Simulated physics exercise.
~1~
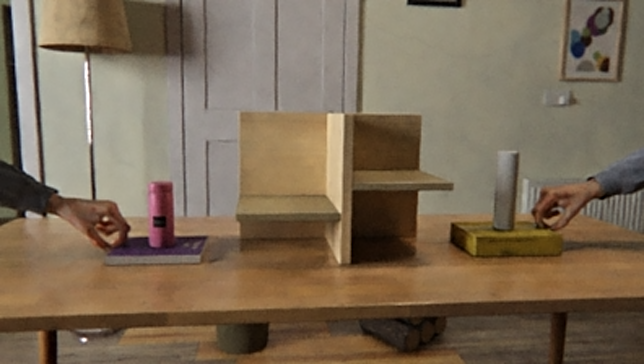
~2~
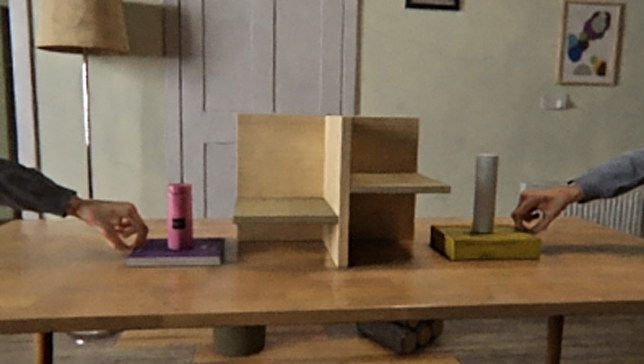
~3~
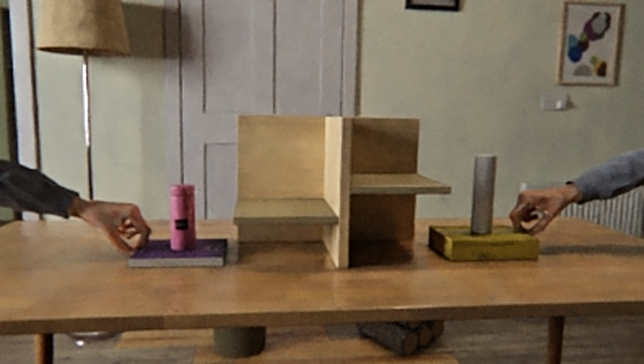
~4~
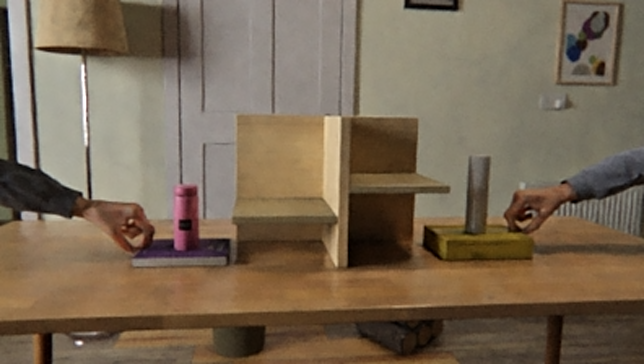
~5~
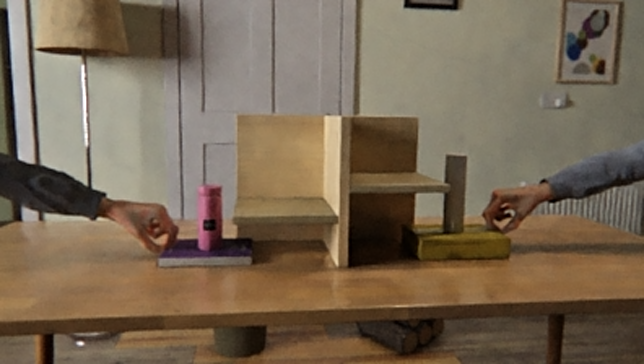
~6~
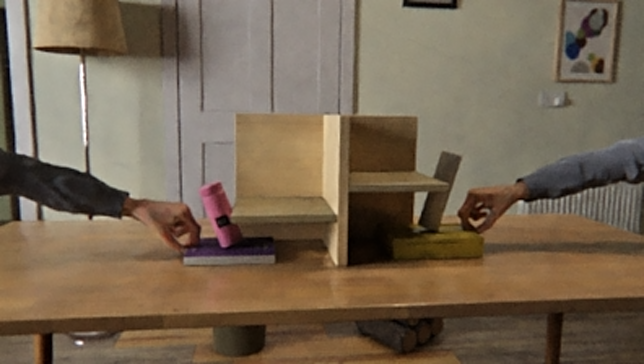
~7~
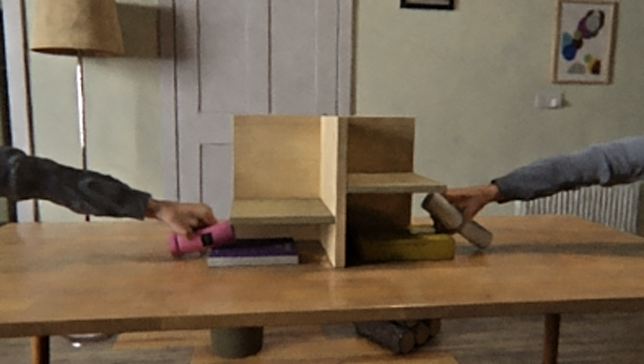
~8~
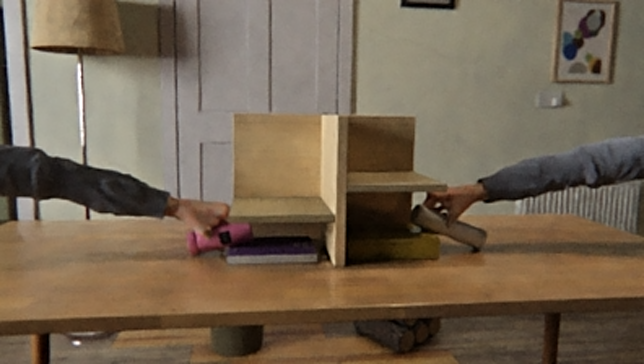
On a wooden table, two hands slid a purple book carrying a pink shaker and a yellow box carrying a pale candle inward under a stand's shelves, but both upright items tilted, were knocked back, and ended up toppled near the hands.
